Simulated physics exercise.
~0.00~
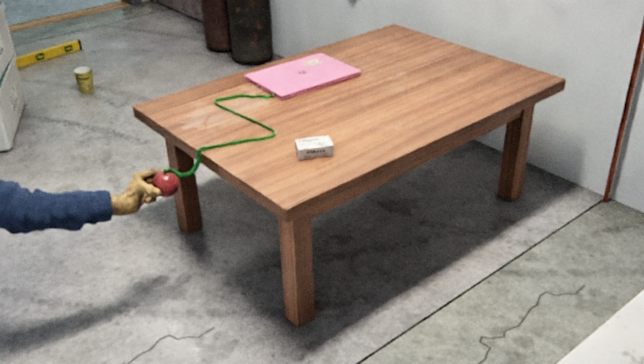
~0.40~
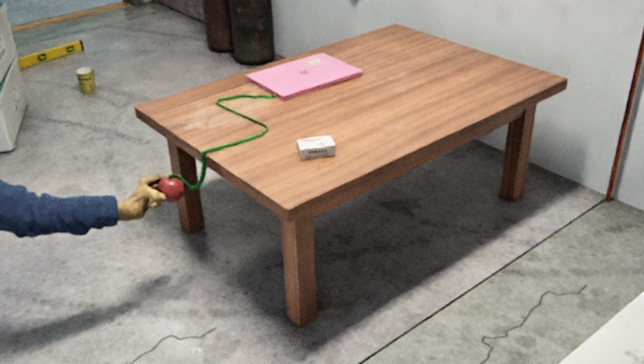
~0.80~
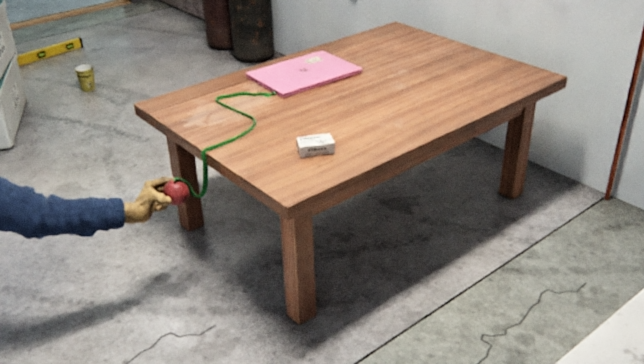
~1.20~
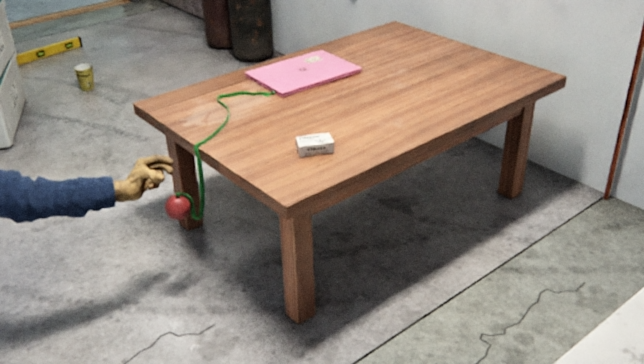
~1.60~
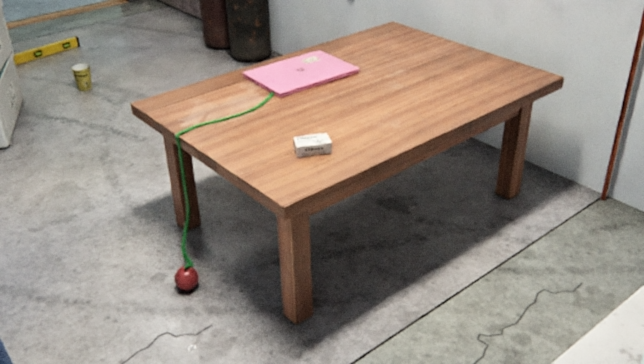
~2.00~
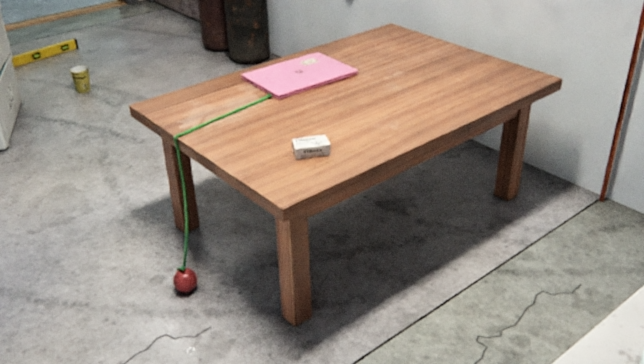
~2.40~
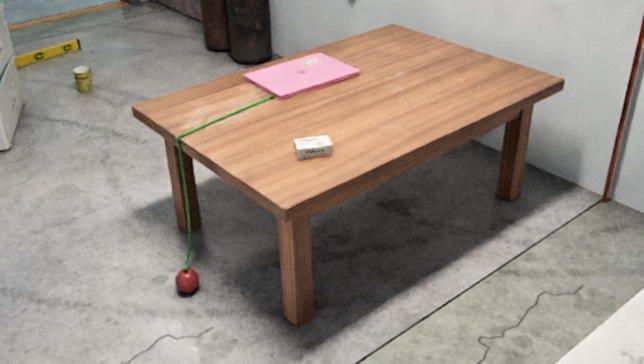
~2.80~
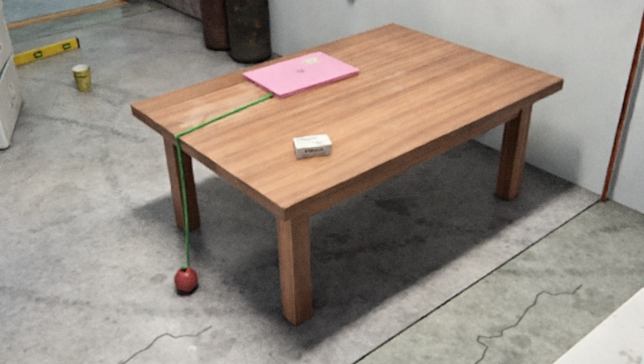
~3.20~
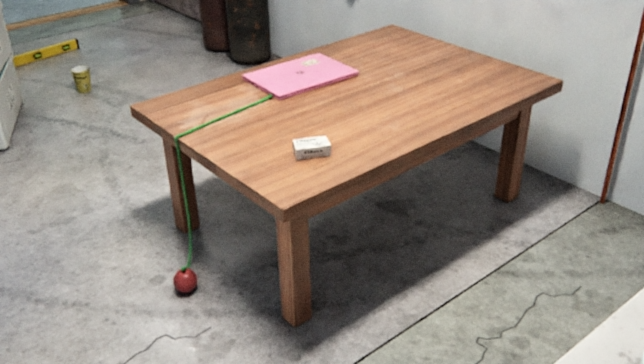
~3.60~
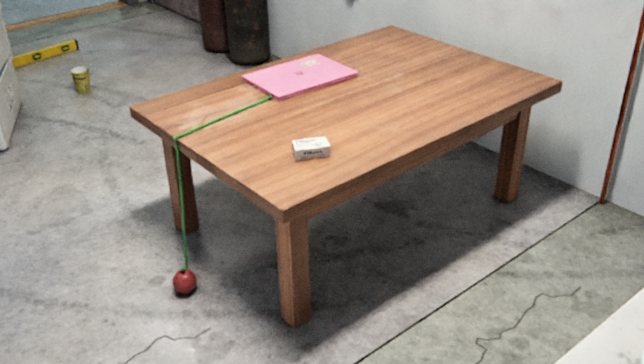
A gloved hand releases a red apple on a green ribbon, and it drops to the floor.
